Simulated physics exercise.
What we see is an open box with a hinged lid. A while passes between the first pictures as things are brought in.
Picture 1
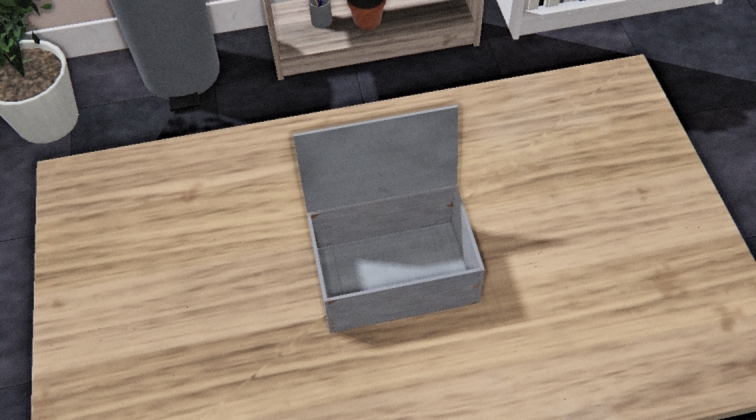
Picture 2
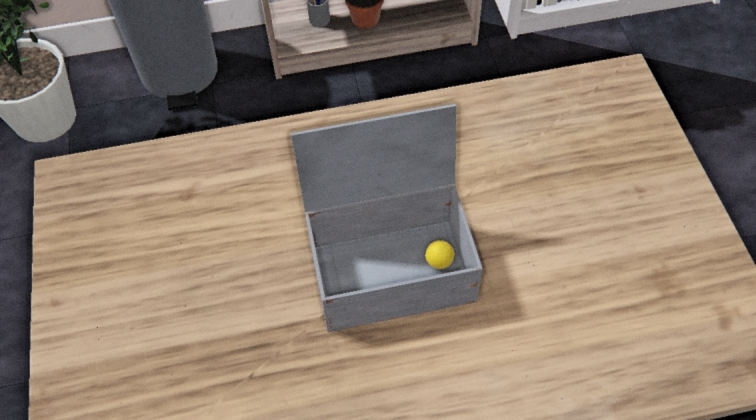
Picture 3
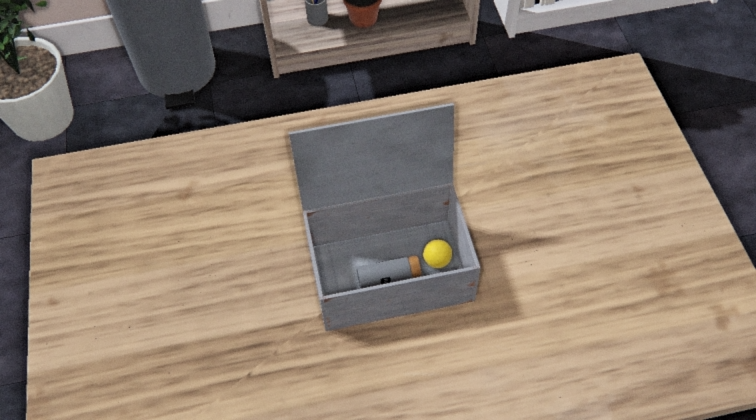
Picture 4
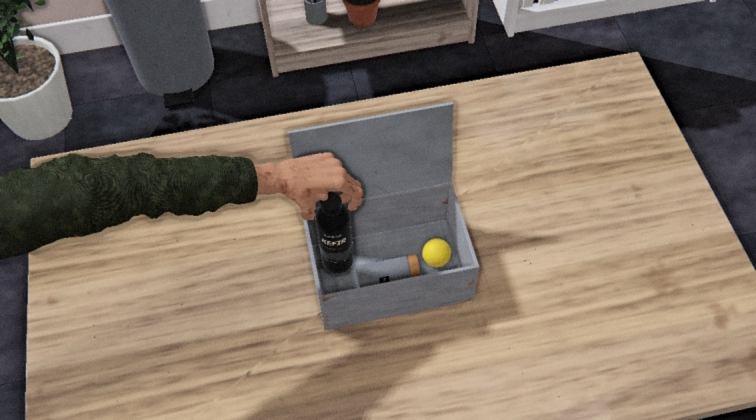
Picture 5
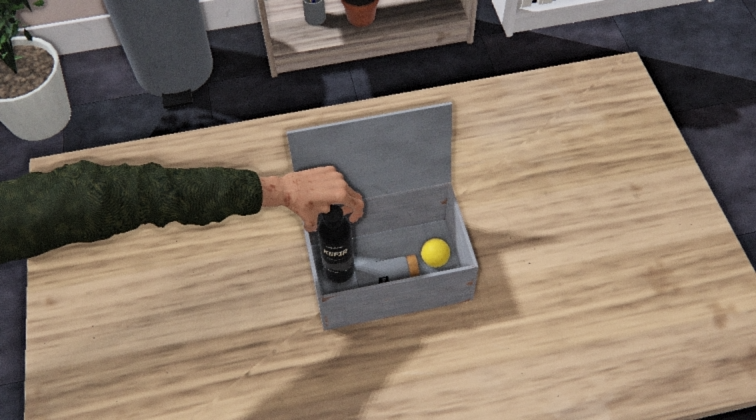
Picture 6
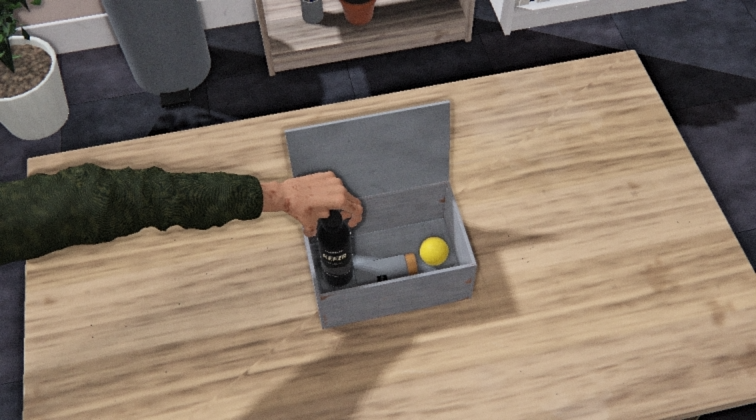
On a wooden table, an open grey box is empty at first, then holds a yellow ball and a grey shaker; a hand reaches in from the left and lowers a black bottle into the box's left side, still gripping it.
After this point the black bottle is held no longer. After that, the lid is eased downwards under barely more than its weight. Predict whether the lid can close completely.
Prediction: The lid cannot close completely.
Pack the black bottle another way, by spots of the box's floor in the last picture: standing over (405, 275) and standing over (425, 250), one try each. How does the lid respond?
Trial 1: Lid propped open. Trial 2: Lid lowered.
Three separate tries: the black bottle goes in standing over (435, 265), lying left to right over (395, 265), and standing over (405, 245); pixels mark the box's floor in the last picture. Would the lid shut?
In case one it ends up closed, in case two it ends up closed and in case three it remains open.
Then, 1.10 s after the last picture, lid starting down; black bottle slid about its own width near (337, 260).
Then, 1.70 s after the last picture, lid 49° above the rim; black bottle slid about its own width near (337, 260).
Then, 2.10 s after the last picture, lid 24° above the rim; black bottle tipped 25° from how it was near (340, 275).
Then, 3.70 s after the last picture, lid 11° above the rim; black bottle tipped 54° from how it was near (336, 260).
At rest, lid 10° above the rim; tipped over in the box, black bottle; the other 2 in place. Seen from the same camera at the end, black bottle near (336, 260).
